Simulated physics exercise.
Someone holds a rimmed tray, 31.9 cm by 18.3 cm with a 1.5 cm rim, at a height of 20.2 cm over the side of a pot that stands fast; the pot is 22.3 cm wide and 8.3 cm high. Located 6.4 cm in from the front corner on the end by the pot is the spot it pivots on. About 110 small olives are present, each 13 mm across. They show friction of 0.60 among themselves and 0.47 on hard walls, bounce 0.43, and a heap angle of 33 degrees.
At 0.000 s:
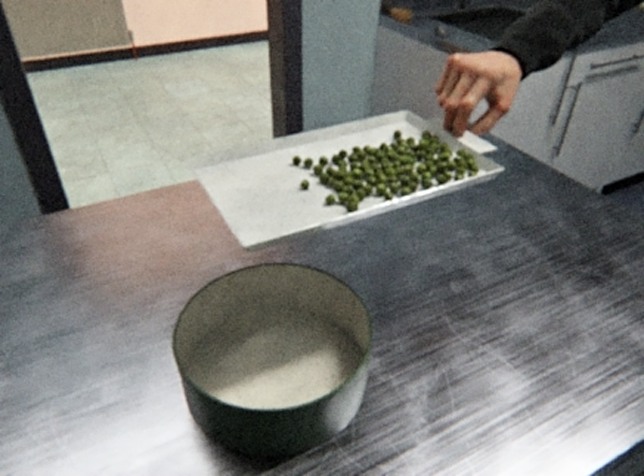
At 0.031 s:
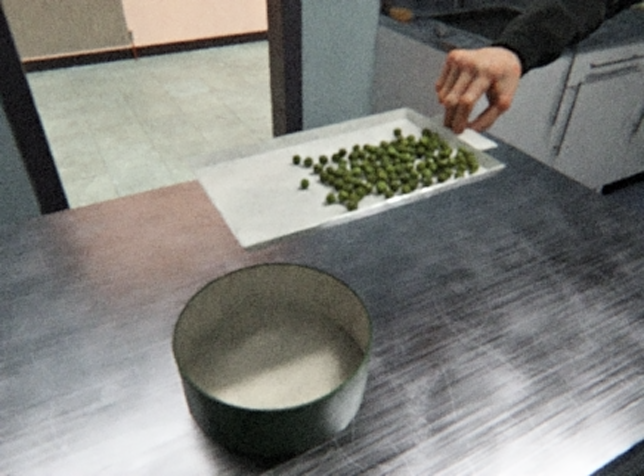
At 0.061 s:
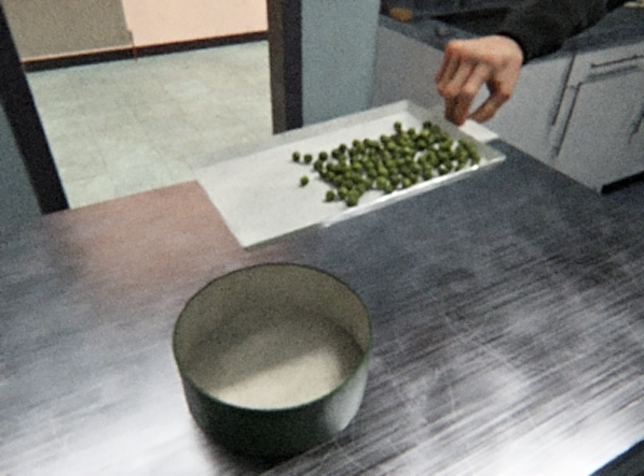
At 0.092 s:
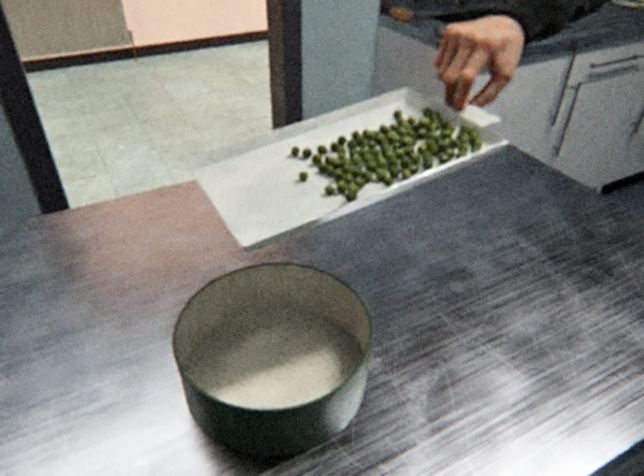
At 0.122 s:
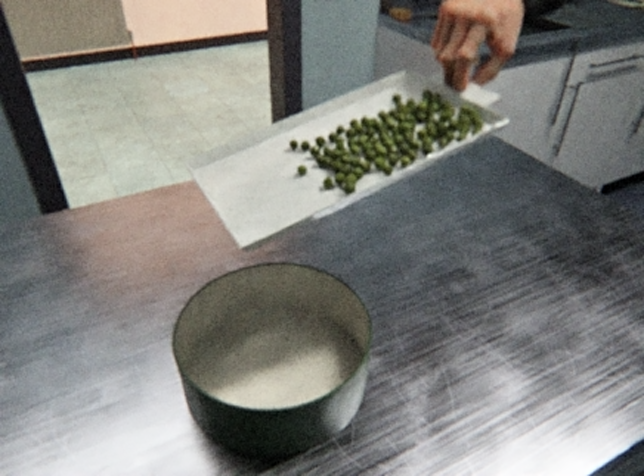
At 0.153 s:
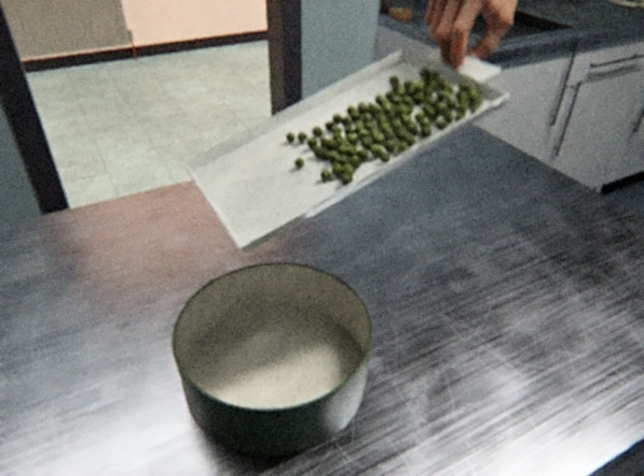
A hand lifts the right end of a white tray of small green olives higher.
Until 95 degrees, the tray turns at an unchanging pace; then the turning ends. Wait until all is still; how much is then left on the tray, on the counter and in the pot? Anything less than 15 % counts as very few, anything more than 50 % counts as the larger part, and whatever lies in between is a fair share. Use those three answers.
Tray: Very few. Counter: The larger part. Pot: Very few.
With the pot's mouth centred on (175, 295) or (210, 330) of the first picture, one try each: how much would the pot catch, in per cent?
Spot one: Some 95 per cent; spot two: Some 70 per cent.
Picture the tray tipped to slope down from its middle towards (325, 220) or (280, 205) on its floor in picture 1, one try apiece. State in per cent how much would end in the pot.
Estimate: Some 75 % and some 45 % respectively.
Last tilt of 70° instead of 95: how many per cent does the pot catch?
You'd end up with some 10 % in the pot.
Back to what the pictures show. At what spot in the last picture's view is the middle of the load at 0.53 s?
Somewhere about (195, 170) in the last view.
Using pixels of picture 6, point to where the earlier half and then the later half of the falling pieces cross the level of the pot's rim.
Roughly (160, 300) to begin with, later roughly (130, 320).
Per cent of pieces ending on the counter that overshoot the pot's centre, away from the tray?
About 100 %.
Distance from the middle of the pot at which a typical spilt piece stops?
Distance: Around 26 cm.
After 0.38 s, tilt 57 degrees; the tray holds 100 %, the pot 0 %.
After 0.53 s, tilt 84 degrees; the tray holds 85 %, the pot 0 %.
After 0.80 s, tilt 95 degrees; the tray holds 0 %, the pot 5 %.
At rest (1.7 s), tray 0 %, counter 95 %, pot 5 %.
